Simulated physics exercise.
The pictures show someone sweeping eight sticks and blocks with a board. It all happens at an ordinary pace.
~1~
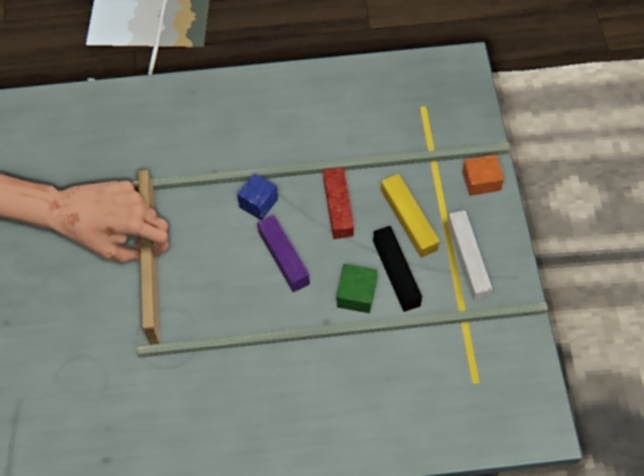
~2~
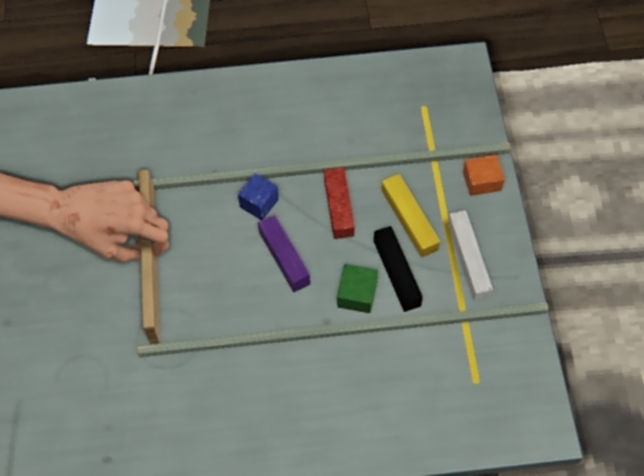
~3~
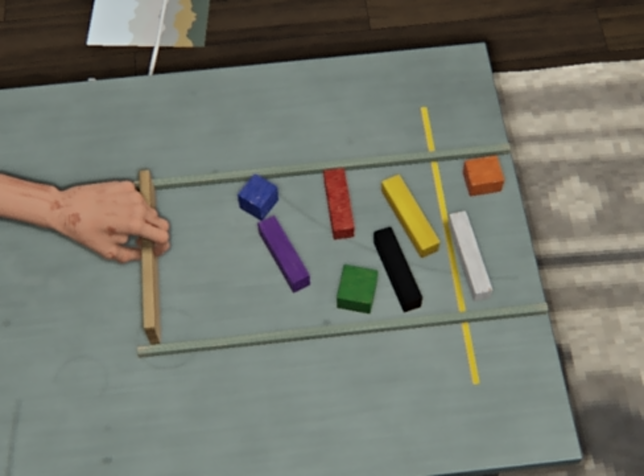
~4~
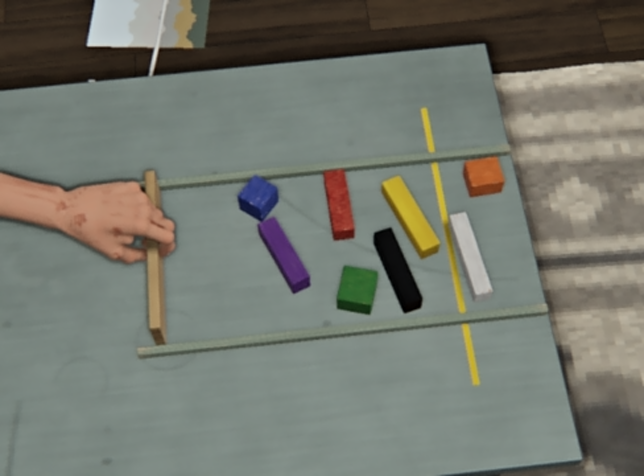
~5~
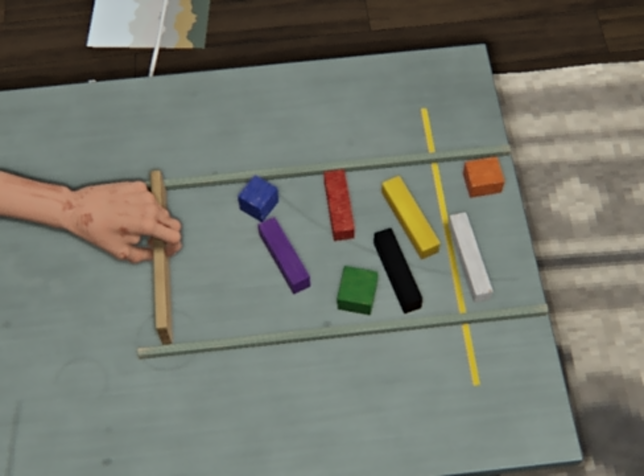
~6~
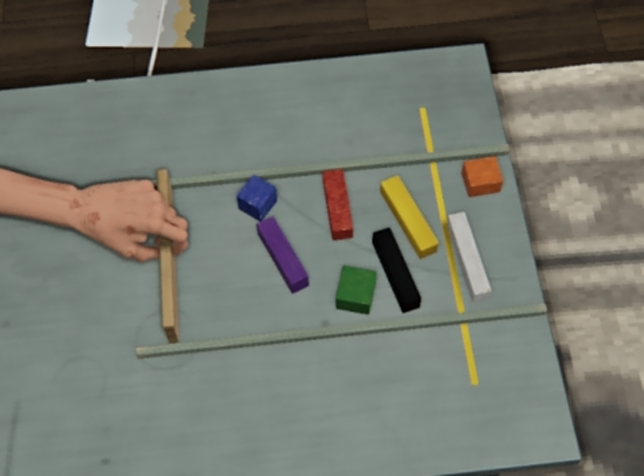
A hand grips a wooden board at the left of a grey-green tabletop, seen from above, with dark flooring and a patterned rug beyond. Between two thin rails lie blue, purple, red, green, yellow and black pieces, with a white bar and orange block right of a yellow tape line. The hand holds still, then slides the board slightly right, touching nothing, while the pieces stay put.
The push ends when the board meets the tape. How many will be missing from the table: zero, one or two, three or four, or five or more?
The number that fall off is one or two.
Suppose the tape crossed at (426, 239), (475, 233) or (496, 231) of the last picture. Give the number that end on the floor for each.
It would be 0, 3 and 5.
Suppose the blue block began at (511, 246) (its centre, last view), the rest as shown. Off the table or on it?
The blue block drops off.
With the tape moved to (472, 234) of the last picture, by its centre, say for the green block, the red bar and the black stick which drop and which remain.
The green block survives, the red bar holds on, the black stick survives.
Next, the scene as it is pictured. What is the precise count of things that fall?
It comes to 1.
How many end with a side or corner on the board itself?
That makes 3.
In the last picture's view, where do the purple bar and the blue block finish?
About (458, 237), and the other about (450, 171).
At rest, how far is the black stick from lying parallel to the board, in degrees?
Near 20 degrees.
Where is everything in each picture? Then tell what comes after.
Orange block (483, 175); white bar (469, 255); yellow stick (409, 215); board (149, 256); tape (448, 235), in the first frame.
White bar (470, 255); board (149, 255), in the second frame.
Yellow stick (410, 216); black stick (397, 269), in the third frame.
Orange block (483, 177); purple bar (284, 255), in the fourth frame.
White bar (470, 257); green block (357, 291), in the fifth frame.
Orange block (482, 177); white bar (468, 257); yellow stick (409, 217); board (168, 255); tape (447, 236), in the sixth frame.
Early on, none off yet; orange block at rest near (482, 177); white bar at rest near (468, 257); yellow stick at rest near (409, 217).
A while later, none off yet; orange block at rest near (482, 177); white bar at rest near (468, 257); yellow stick travelled a little near (423, 216).
Finally, the number that fall off is one or two; lost, orange block.
